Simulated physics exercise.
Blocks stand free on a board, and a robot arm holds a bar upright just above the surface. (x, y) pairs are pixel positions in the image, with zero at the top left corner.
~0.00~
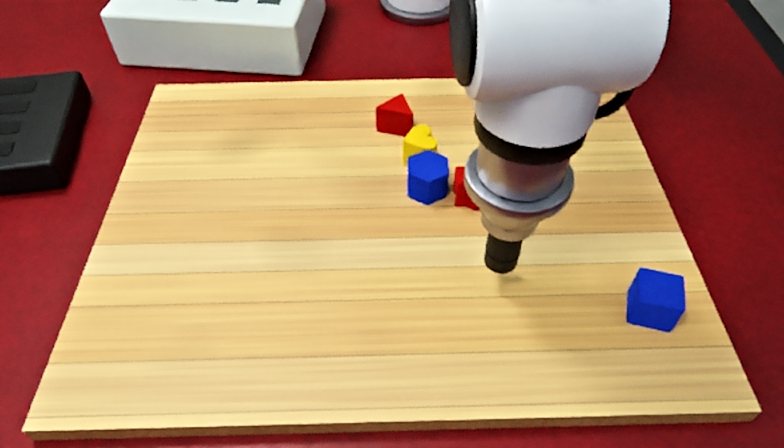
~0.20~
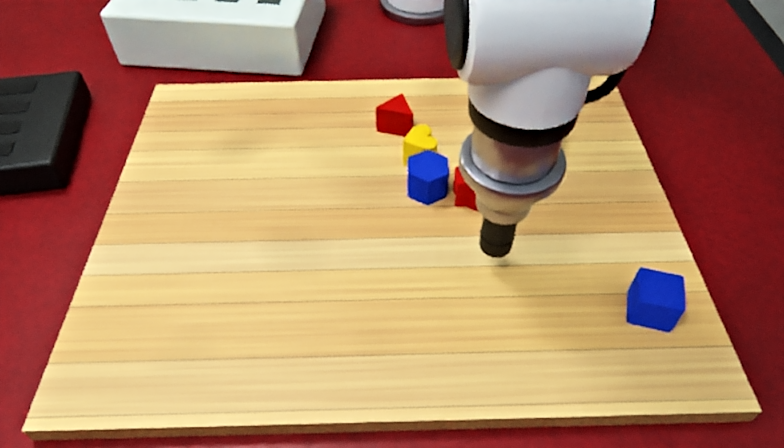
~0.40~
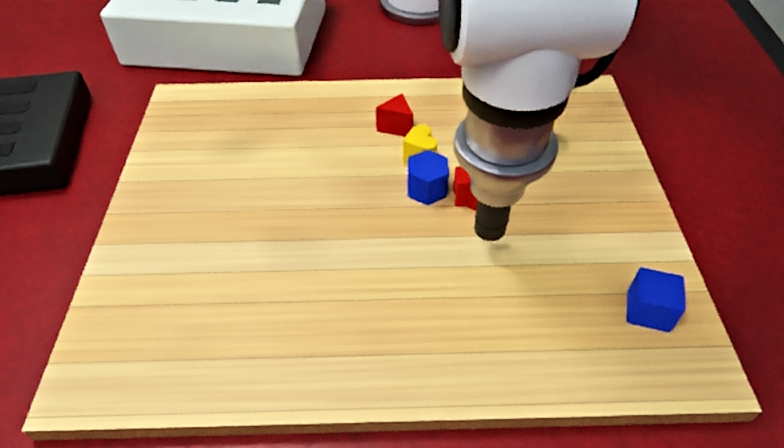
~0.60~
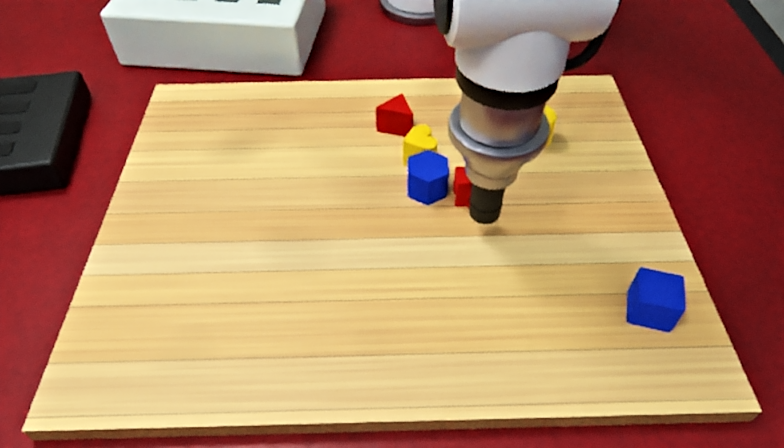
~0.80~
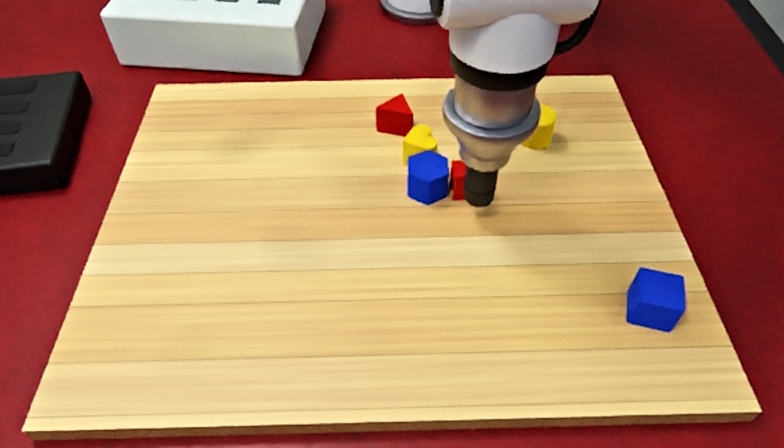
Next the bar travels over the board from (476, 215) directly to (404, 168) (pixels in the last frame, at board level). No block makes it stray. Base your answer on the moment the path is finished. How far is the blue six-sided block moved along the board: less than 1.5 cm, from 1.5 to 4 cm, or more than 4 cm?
Movement: Over 4 cm.
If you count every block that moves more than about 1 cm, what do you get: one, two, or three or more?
My count: 3 or more.
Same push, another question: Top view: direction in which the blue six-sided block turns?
Seen from overhead, it turns anticlockwise.
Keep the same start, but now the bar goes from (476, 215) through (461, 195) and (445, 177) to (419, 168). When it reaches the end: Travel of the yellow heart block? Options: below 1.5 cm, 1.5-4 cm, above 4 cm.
It will fall in the middle band, 1.5 to 4 cm.
What follows on the original path. One third of the way, bar (451, 180); blue six-sided block (418, 161); red star (462, 156), turned 10° clockwise.
Two thirds of the way, bar (427, 164); yellow heart block (420, 134); blue six-sided block (392, 152), turned 30° anticlockwise; red star (458, 153), turned 40° clockwise.
At the end, bar (404, 150); red triangular block unmoved; yellow heart block (416, 126), turned 20° clockwise; blue six-sided block (370, 146), turned 65° anticlockwise; red star (458, 153), turned 40° clockwise.
